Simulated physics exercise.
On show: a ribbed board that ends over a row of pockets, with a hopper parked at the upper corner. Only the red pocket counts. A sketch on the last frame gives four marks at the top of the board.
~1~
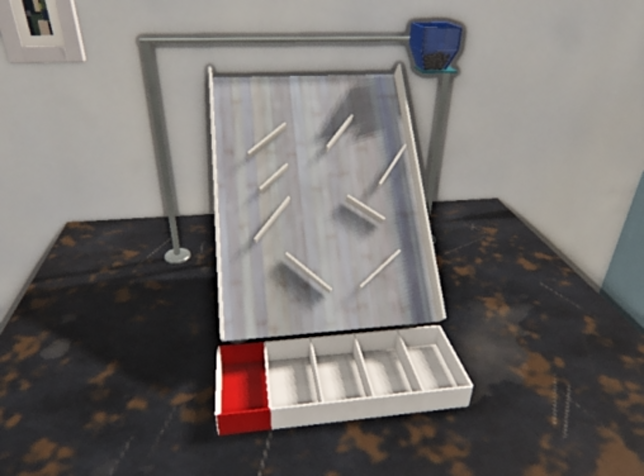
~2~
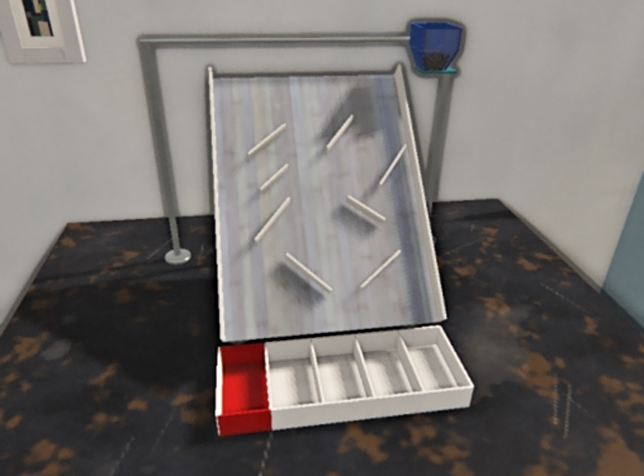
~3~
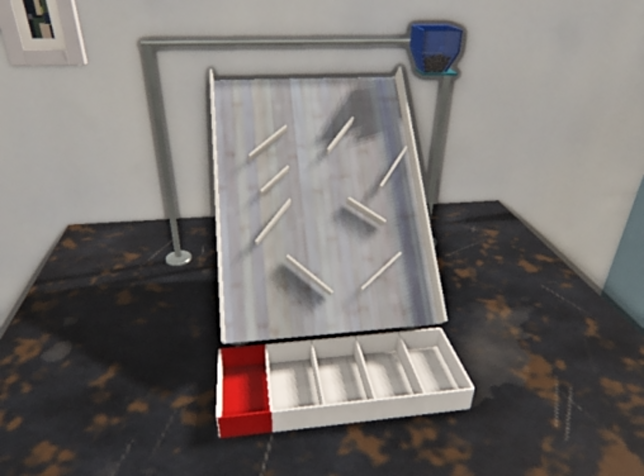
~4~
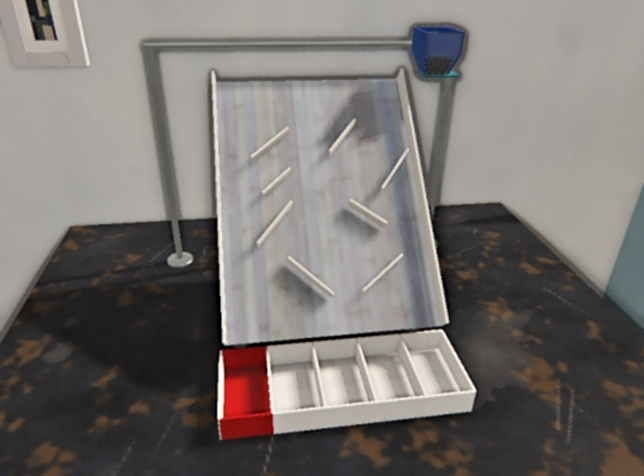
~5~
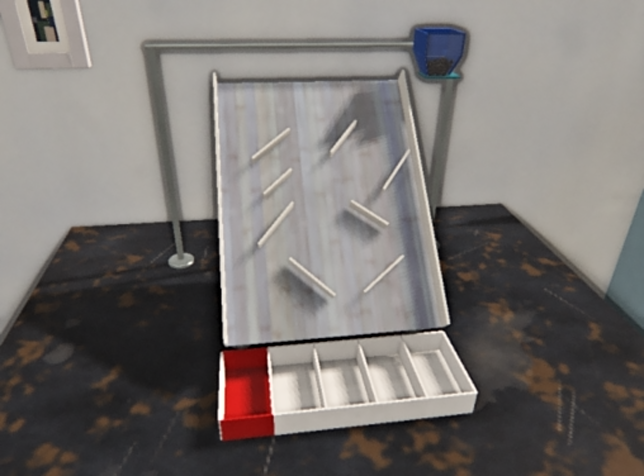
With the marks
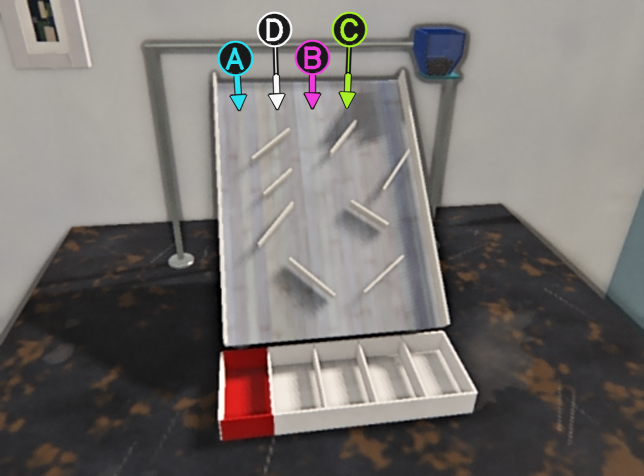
Almost nothing moves except the view itself, which drifts very slightly as it looks from the front and a little above at a dark, rust-blotched tabletop against a pale wall. A grey, streaked board with slanted pale ribs leans above a row of five pockets, the leftmost red and the others white, while a blue hopper sits on a grey metal frame at upper right. The board, pockets and hopper stay in place throughout.
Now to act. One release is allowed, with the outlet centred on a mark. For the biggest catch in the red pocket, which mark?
Choose A.
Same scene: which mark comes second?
D.
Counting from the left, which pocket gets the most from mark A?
The first from the left.
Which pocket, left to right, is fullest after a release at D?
The first.
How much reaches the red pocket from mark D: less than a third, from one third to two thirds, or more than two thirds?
Mark D gives from one third to two thirds.
On the marked copy, mark A meets the board at (238, 104); mark B meets the board at (312, 102); mark C meets the board at (347, 102); mark D meets the board at (277, 103).
With A, nearly all in the red pocket, a small part held on the board.
With B, a stray few in the red pocket, nearly all in other pockets.
With C, a small part in the red pocket, most in other pockets, a small part held on the board.
With D, about half in the red pocket, about a quarter in other pockets, about a quarter held on the board, a stray few outside the box.
